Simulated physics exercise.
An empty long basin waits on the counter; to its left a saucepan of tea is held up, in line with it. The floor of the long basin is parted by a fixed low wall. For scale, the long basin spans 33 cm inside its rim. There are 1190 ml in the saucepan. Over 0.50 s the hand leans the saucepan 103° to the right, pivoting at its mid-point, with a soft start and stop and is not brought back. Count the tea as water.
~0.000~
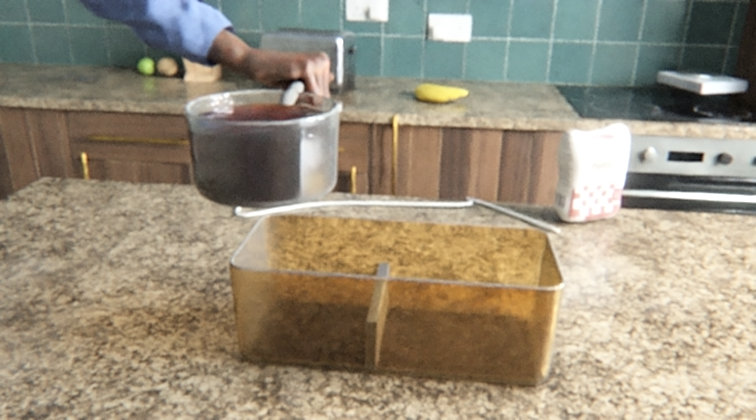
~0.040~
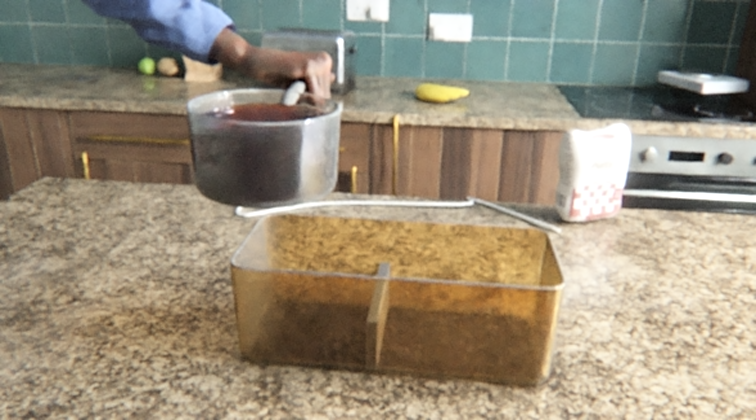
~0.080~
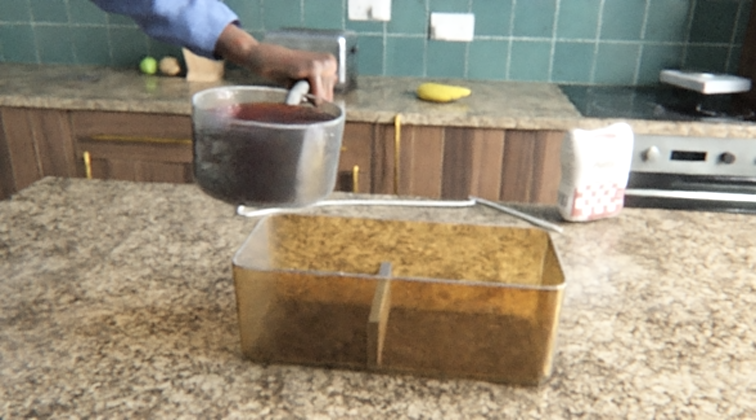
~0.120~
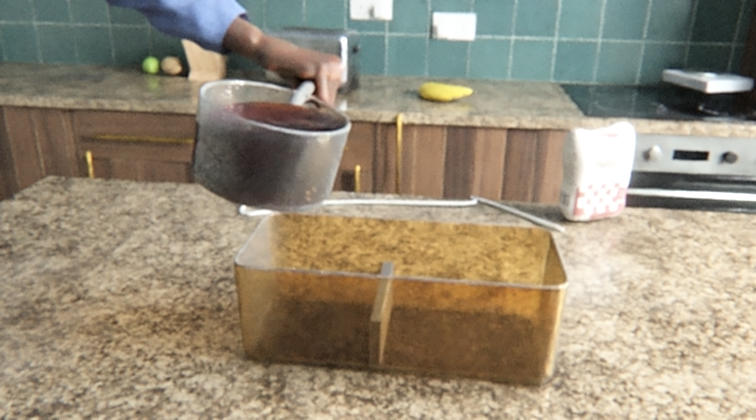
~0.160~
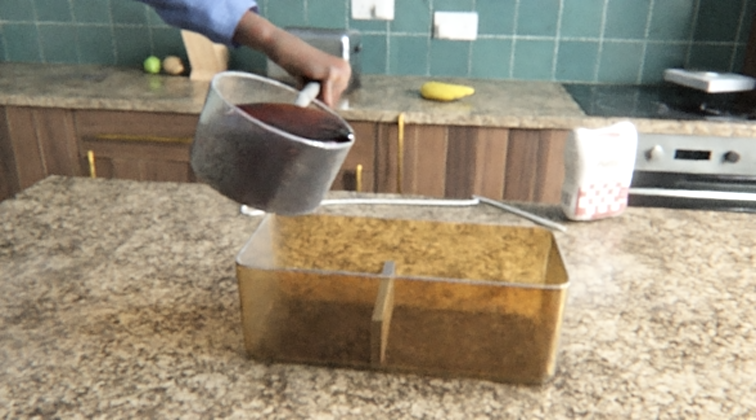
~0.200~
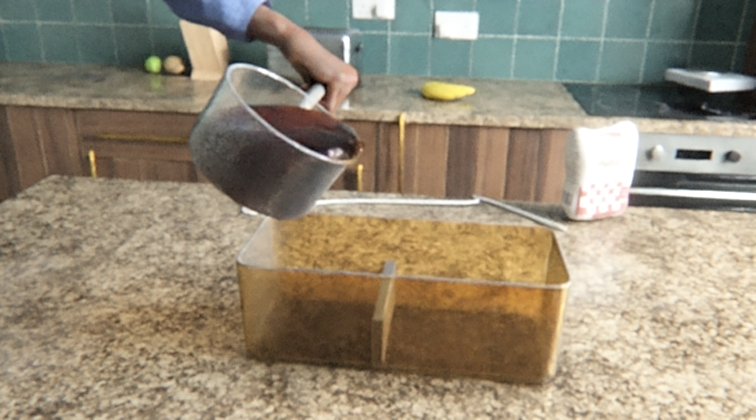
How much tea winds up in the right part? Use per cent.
Roughly 38 per cent is past the wall.
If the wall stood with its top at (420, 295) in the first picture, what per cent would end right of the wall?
Then about 10 per cent.
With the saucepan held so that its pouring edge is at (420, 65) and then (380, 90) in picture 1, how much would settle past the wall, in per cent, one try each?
In turn about 85 and 80 per cent.
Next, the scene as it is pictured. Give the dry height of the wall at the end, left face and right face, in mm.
Left about 24 mm, right about 40 mm.
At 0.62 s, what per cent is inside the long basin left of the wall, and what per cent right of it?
Near 48 on the left, 34 on the right.
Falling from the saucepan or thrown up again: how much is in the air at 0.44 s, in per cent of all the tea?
Some 28 per cent.
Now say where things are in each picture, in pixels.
The first picture shows tilt 0°; pouring edge (336, 111); surface from (197, 115) to (335, 121); the long basin's rim runs from (247, 239) to (555, 258); the wall's top is at (379, 291).
The second picture shows tilt 2°; pouring edge (338, 113); surface from (198, 114) to (336, 122).
The third picture shows tilt 6°; pouring edge (342, 118); surface from (201, 112) to (340, 124).
The fourth picture shows tilt 14°; pouring edge (347, 128); surface from (207, 112) to (346, 126).
The fifth picture shows tilt 24°; pouring edge (351, 142); surface from (206, 119) to (353, 136); 1 per cent is over the edge.
The sixth picture shows tilt 36°; pouring edge (351, 158); surface from (205, 117) to (348, 145); 4 per cent is over the edge.
After 0.44 s the tilt is 99° and 31 per cent is still to pour, 15 is left of the wall and 27 right of it.
After 0.62 s the tilt is 103° and 8 per cent is still to pour, 49 is left of the wall and 35 right of it.
After 0.80 s the tilt is 103° and 2 per cent is still to pour, 46 is left of the wall and 36 right of it.
After 1.00 s the tilt is 103° and 0 per cent is still to pour, 55 is left of the wall and 38 right of it.
In the end 55 per cent lies left of the wall, 38 right of it and 7 outside.
